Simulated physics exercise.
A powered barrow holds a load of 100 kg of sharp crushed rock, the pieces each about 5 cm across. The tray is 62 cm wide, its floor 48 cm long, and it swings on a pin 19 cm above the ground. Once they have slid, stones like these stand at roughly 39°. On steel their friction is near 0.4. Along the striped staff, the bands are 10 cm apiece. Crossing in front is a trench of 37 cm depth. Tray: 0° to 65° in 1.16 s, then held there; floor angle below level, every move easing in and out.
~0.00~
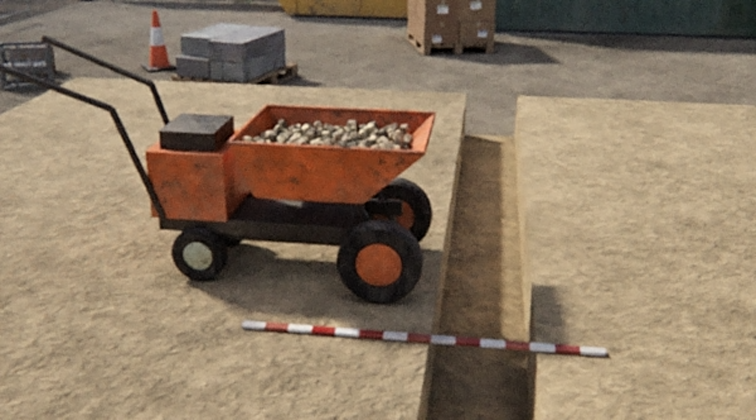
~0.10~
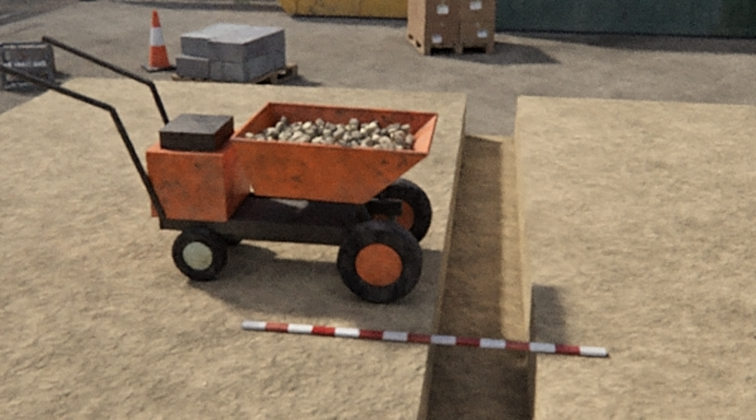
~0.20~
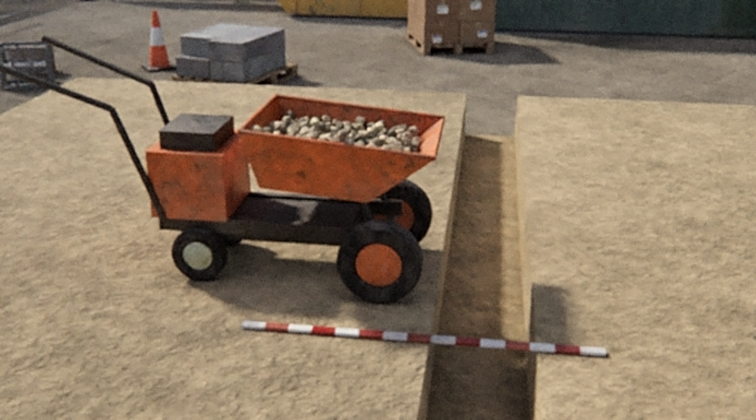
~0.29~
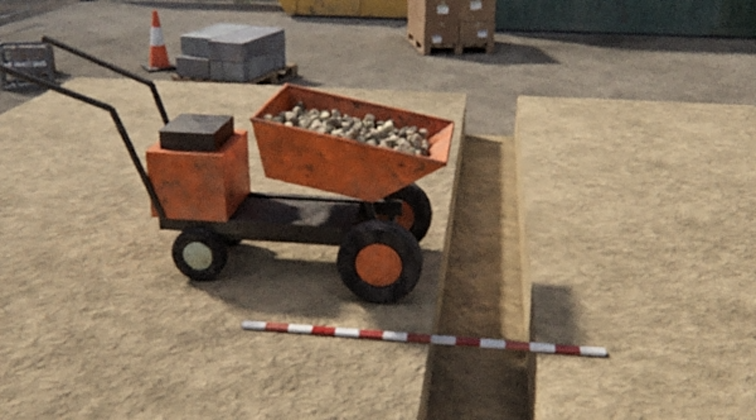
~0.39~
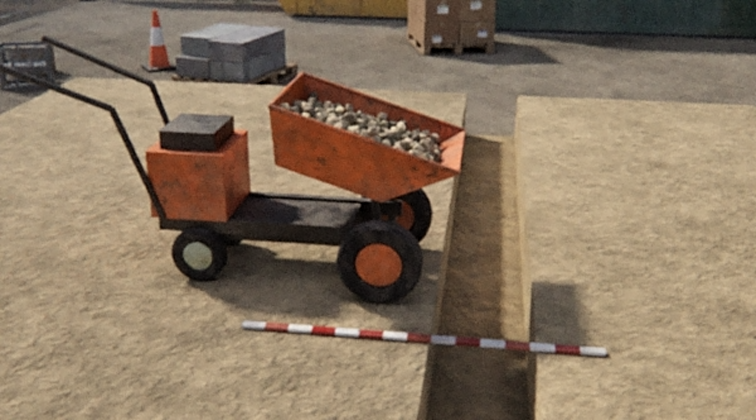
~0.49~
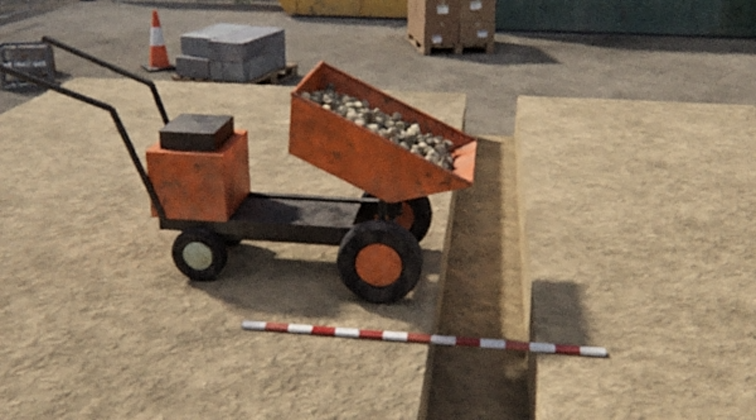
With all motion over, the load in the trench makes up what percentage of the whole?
It makes up about 56 percent of the whole load.
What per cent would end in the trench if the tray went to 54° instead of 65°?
It would be near 20 per cent.
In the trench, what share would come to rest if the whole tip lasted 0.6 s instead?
It would be near 35 percent.
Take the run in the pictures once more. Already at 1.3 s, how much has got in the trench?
I'd say near 10 per cent at that time.
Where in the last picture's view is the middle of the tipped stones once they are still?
Their middle lands near (524, 323).
After 0.9 s the floor is at 55°; 100 % in the tray; the foremost stones are at (498, 214).
After 1.3 s the floor is at 65°; 77 % in the tray, 11 % in the trench, 12 % past the trench; the foremost stones are at (577, 294).
After 1.6 s the floor is at 65°; 35 % in the tray, 20 % in the trench, 44 % past the trench; the foremost stones are at (660, 298).
After 3.6 s the floor is at 65°; 0 % in the tray, 56 % in the trench, 43 % past the trench; the foremost stones are at (721, 294).
